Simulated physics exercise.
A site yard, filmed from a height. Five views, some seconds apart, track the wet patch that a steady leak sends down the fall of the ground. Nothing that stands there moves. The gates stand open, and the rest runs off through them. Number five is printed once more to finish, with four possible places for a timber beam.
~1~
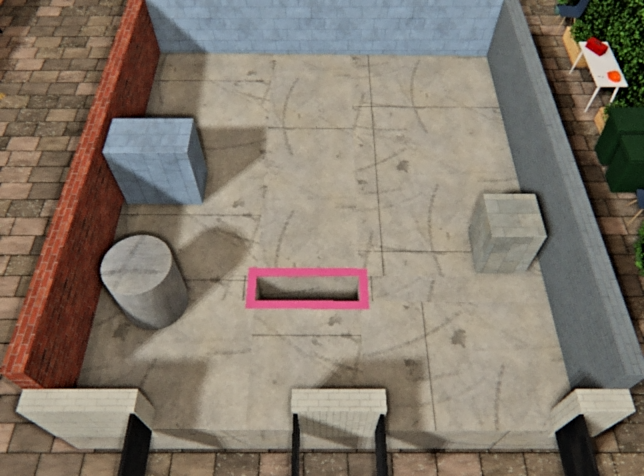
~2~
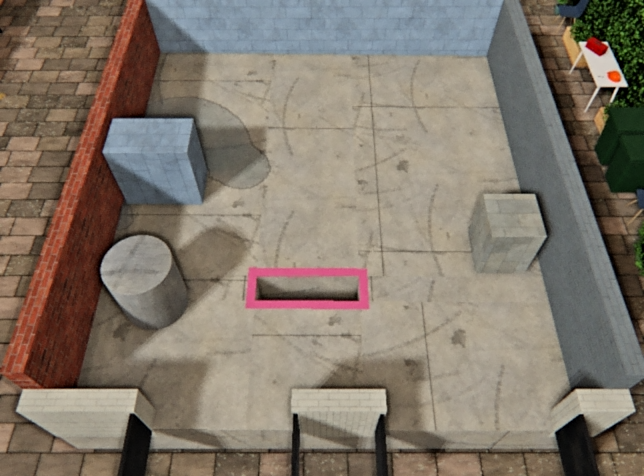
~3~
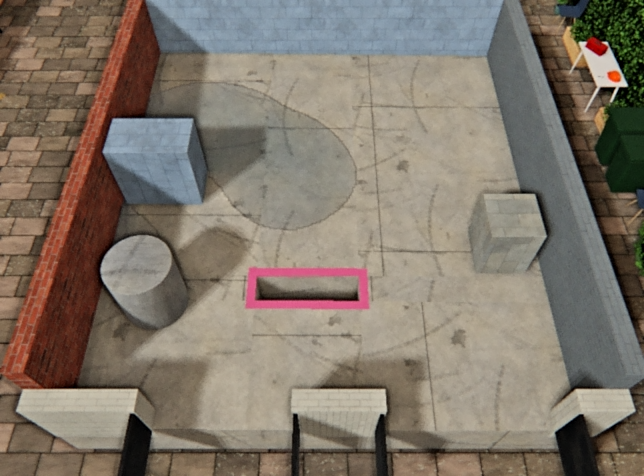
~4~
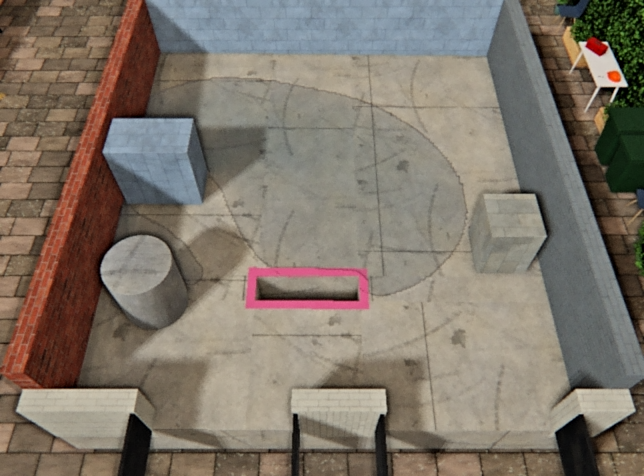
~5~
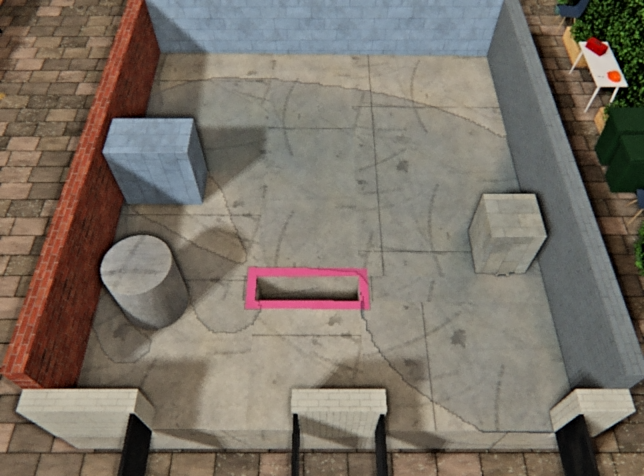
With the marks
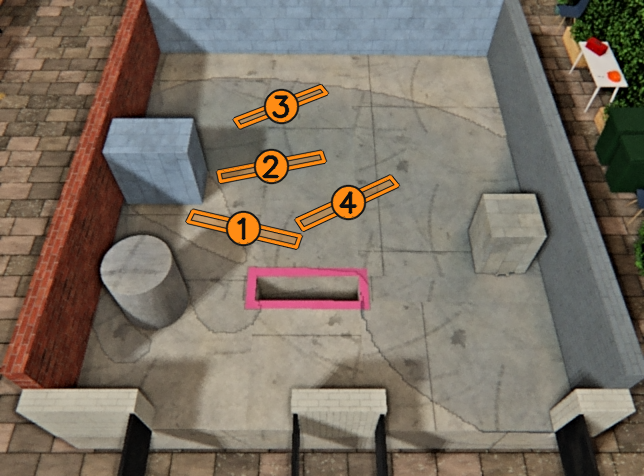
Walled concrete yard with a wet patch spreading from behind a blue block at left, widening rightward and reaching the pink-edged pit.
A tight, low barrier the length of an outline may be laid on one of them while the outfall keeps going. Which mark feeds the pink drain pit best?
It is 4.
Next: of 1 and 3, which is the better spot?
That would be 3.
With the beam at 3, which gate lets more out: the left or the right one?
The right gate.
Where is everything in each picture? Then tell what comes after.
Outfall partly hidden; pink drain pit at (308, 288); open gate at (464, 411); open gate at (226, 410); front seen at (158, 124), 2 % of the ground wet; pink drain pit still dry, in the first frame.
Front seen at (255, 177), 8 % of the ground wet; pink drain pit still dry, in the second frame.
Front seen at (349, 166), 19 % of the ground wet; pink drain pit still dry, in the third frame.
Front seen at (460, 190), 37 % of the ground wet; pink drain pit still dry, in the fourth frame.
Front seen at (559, 341), 57 % of the ground wet; pink drain pit taking water, in the fifth frame.
On the marked copy, 1 from (190, 216) to (298, 241); 2 from (219, 176) to (322, 156); 3 from (237, 123) to (323, 89); 4 from (300, 224) to (393, 181).
With 1, about 8 % of the stream goes into the pink drain pit, about 92 % out by the gates.
With 2, about 12 % of the stream goes into the pink drain pit, about 88 % out by the gates.
With 3, about 13 % of the stream goes into the pink drain pit, about 86 % out by the gates.
With 4, about 24 % of the stream goes into the pink drain pit, about 76 % out by the gates.
